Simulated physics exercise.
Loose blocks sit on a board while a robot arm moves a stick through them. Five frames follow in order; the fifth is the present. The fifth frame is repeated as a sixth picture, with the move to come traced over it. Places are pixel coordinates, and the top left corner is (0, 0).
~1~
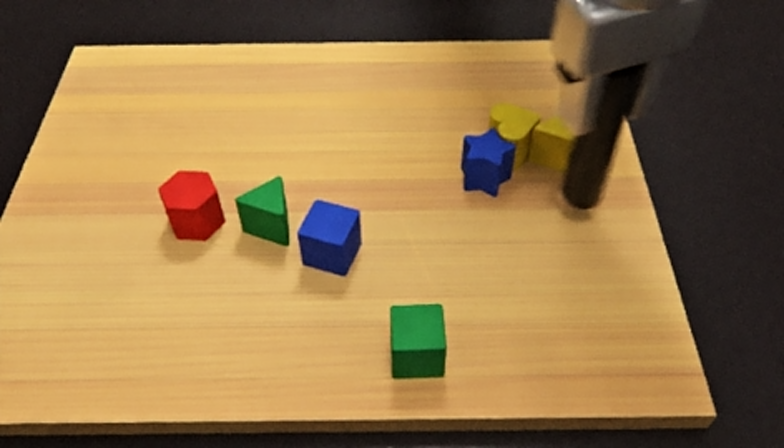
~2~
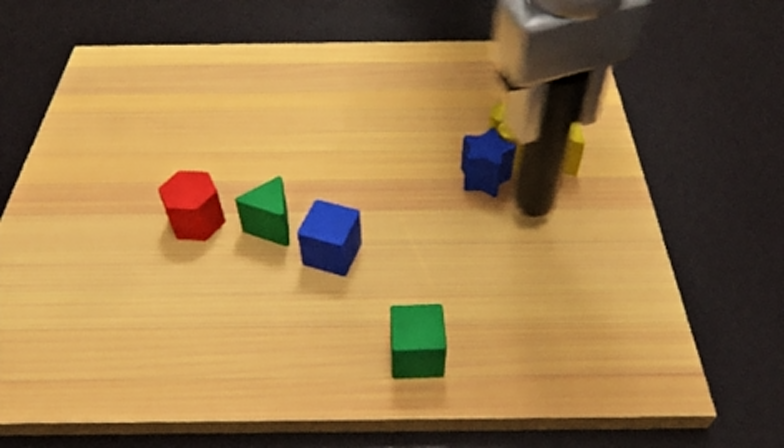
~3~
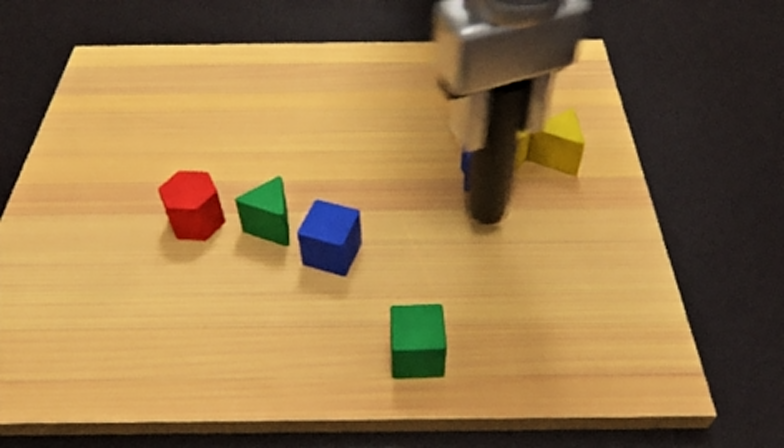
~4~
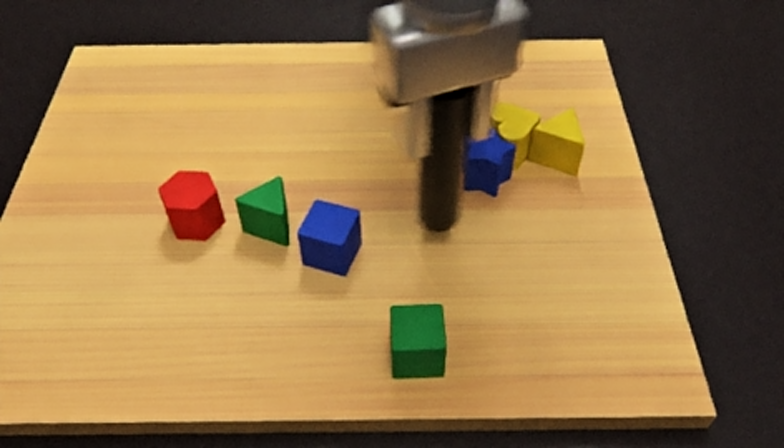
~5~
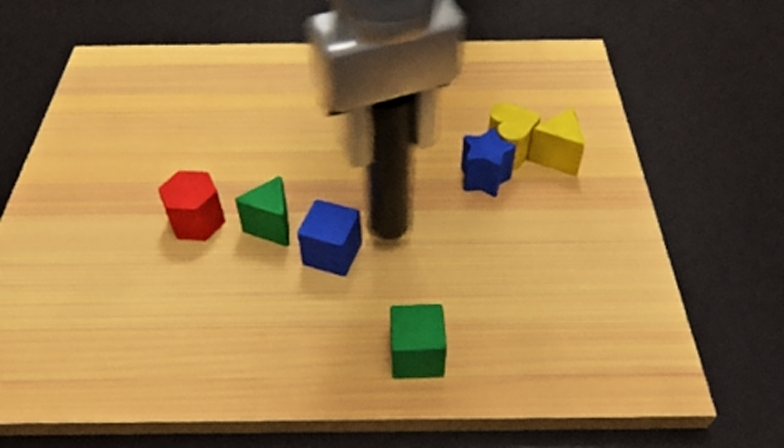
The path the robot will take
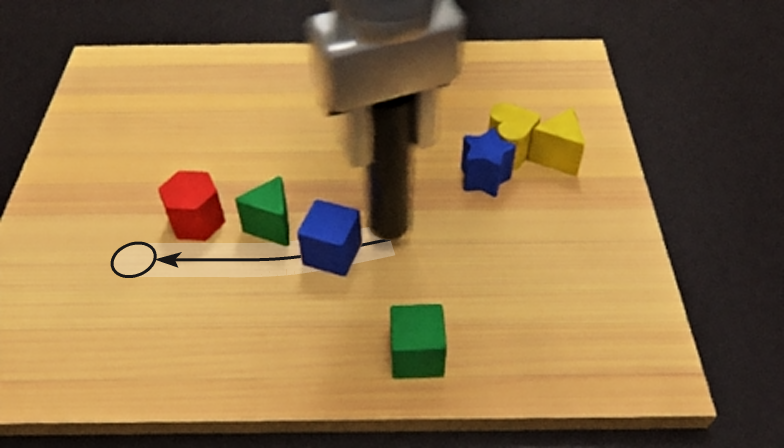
The clip shows colored blocks on a wooden board as a robot arm sweeps a dark stick leftward from beside the yellow pieces, past the blue star, to just right of the blue cube, while the blocks stay still.
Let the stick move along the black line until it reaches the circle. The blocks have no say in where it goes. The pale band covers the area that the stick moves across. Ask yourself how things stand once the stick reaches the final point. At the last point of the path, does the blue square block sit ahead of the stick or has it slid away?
Prediction: Slipped aside.
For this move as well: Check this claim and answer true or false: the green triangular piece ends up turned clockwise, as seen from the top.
True
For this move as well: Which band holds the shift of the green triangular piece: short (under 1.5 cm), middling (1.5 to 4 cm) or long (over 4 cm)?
The answer is 1.5 to 4 cm.
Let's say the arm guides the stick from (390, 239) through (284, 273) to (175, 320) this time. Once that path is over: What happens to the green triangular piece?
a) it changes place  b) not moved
I choose a.
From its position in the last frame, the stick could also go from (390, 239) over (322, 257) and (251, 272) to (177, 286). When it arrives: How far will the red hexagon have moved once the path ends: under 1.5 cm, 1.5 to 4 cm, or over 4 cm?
The distance will be below 1.5 cm.
Drawn move, from (390, 239) over (306, 256) and (220, 260) to (134, 260).
On the path given first. One third of the way, stick (303, 242); green triangular piece (251, 198), turned 60° clockwise; blue square block (254, 238), turned 35° anticlockwise.
Two thirds of the way, stick (214, 246); green triangular piece (241, 197), turned 95° clockwise; blue square block (175, 260), turned 80° anticlockwise.
At the end, stick (128, 246); red hexagon still; green triangular piece (241, 197), turned 95° clockwise; blue square block (160, 267), turned 105° anticlockwise.
